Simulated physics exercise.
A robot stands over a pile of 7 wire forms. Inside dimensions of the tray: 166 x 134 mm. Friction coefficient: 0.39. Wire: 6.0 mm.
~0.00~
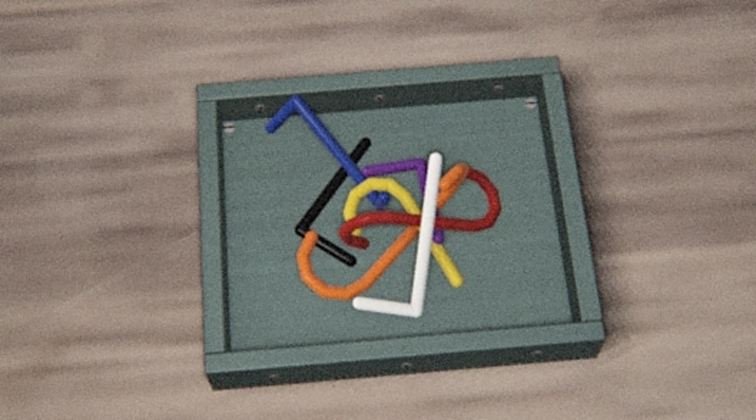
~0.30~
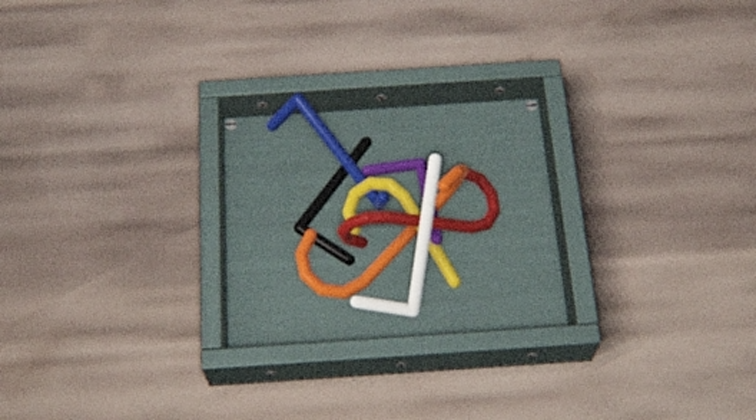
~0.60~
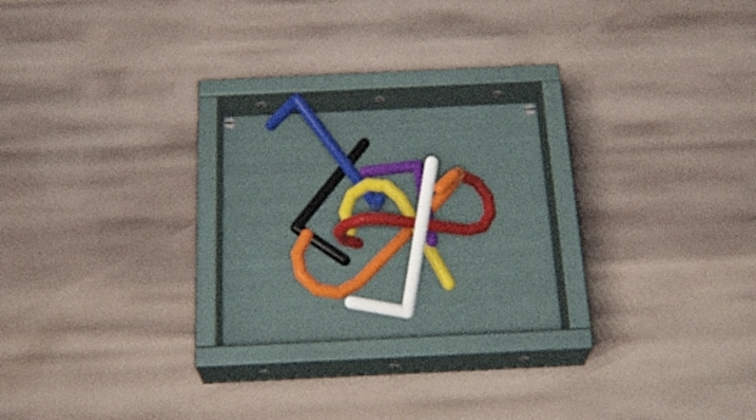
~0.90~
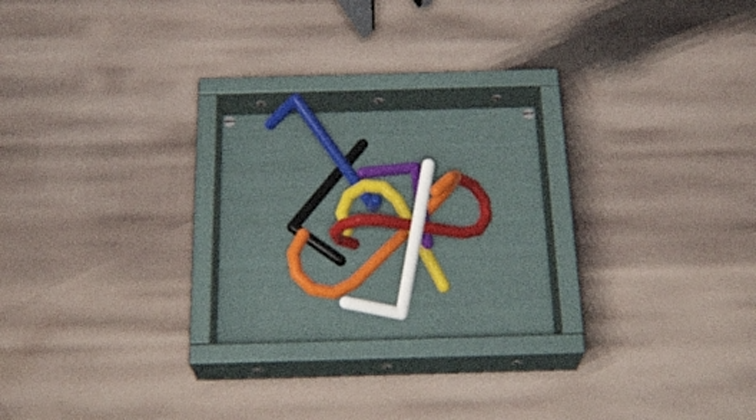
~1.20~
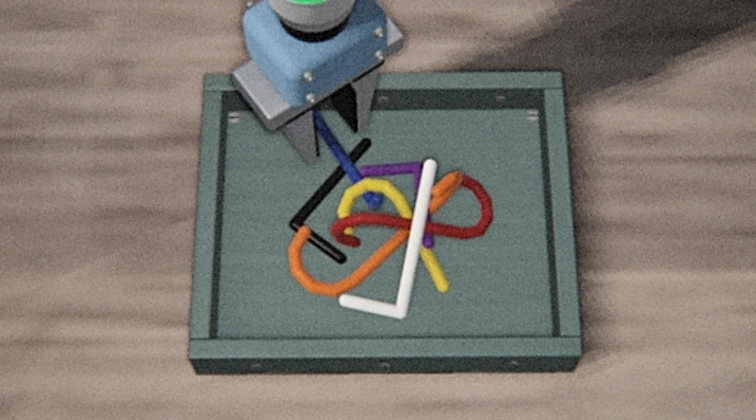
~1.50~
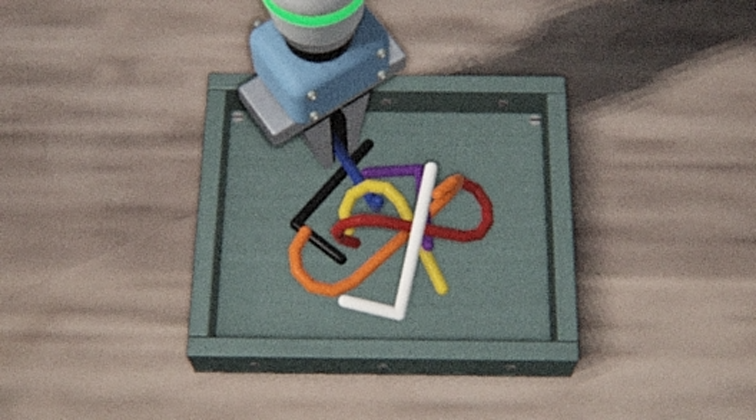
In a shallow green tray on a wood-grained surface, a tangled pile of coloured bent wires lies almost still while the view shifts slightly. A robot gripper then enters from the top, lowers over the blue wire at the upper left, and closes its fingers on it.
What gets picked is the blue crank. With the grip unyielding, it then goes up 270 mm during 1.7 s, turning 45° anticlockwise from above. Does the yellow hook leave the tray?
Yes.
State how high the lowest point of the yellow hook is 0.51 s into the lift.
10 mm.
After 2.01 s, lowest point more than 20 mm over the tray floor, blue crank 59 mm.
After 2.43 s, lowest point more than 20 mm over the tray floor, blue crank 159 mm, yellow hook 106 mm.
After 3.20 s, lowest point more than 20 mm over the tray floor, blue crank 273 mm, yellow hook 220 mm.
At rest, hanging blue crank 273 mm, yellow hook 220 mm; the other 5 are down.
